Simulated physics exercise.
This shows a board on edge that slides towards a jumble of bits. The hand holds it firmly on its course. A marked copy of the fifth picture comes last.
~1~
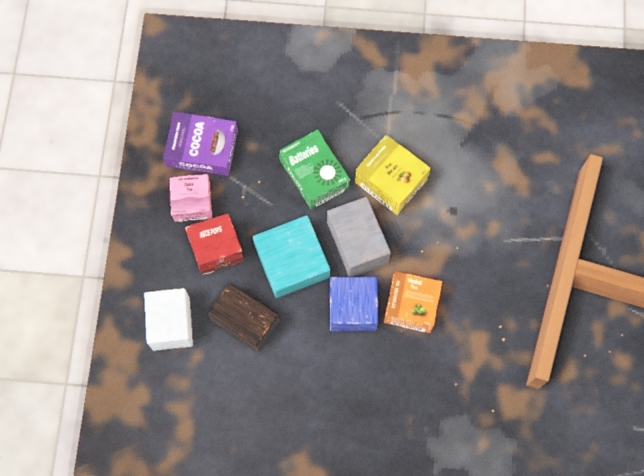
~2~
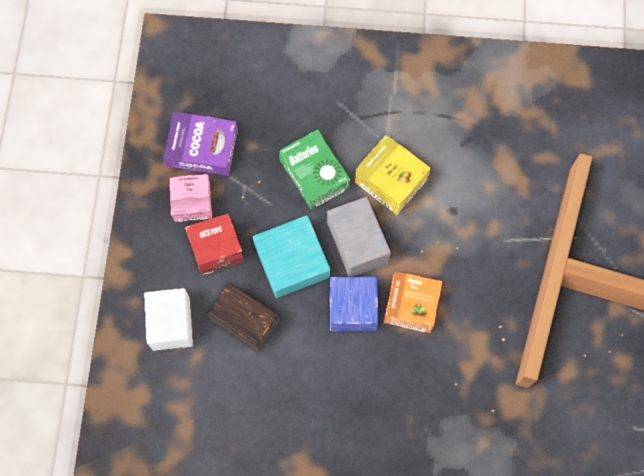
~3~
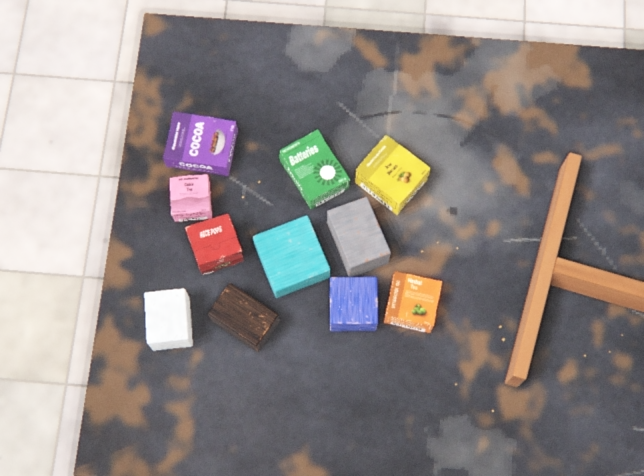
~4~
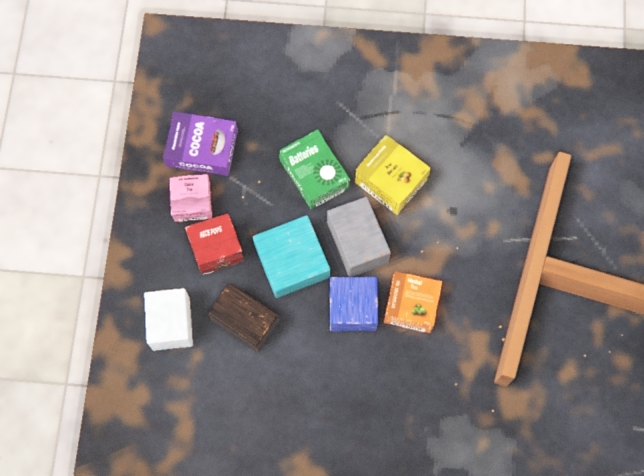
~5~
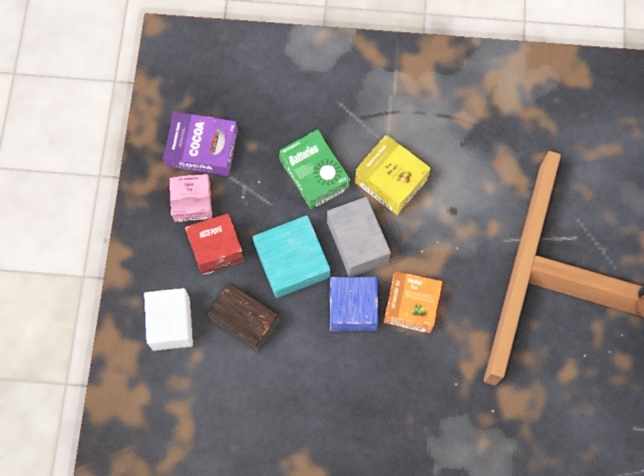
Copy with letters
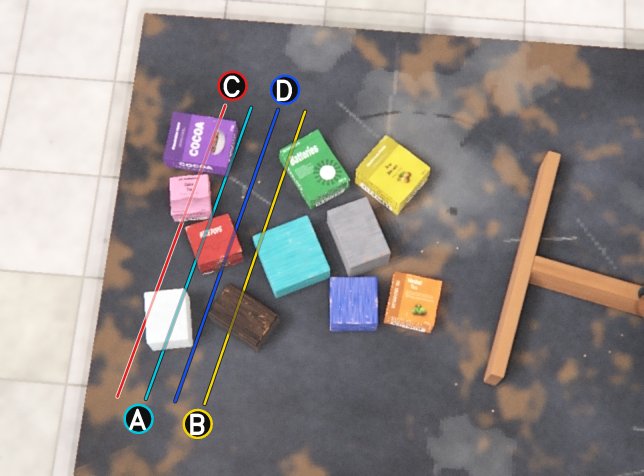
A wooden T-shaped board slid slowly and steadily a short way left across the dark, blotchy surface, toward a cluster of colourful boxes and blocks, which all stayed still.
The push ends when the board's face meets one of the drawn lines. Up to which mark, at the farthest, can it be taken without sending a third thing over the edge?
D.
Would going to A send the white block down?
Yes.
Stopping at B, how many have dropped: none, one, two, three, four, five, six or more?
By then, none.
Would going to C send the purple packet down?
Yes.
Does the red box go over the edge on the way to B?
No.
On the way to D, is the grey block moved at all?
Yes.
On the marked copy, A at (201, 246); B at (257, 251); C at (174, 244); D at (229, 249).
Following D. Soon after the start, board (420, 252); blue block (321, 306); turquoise block (288, 252).
Later, board (314, 243); white block (137, 323); red box (183, 244).
In the end, board (231, 237); white block over the edge; purple packet (129, 128); one fallen.
As for the rest, A drops three; B is within the limit but short; C drops six.
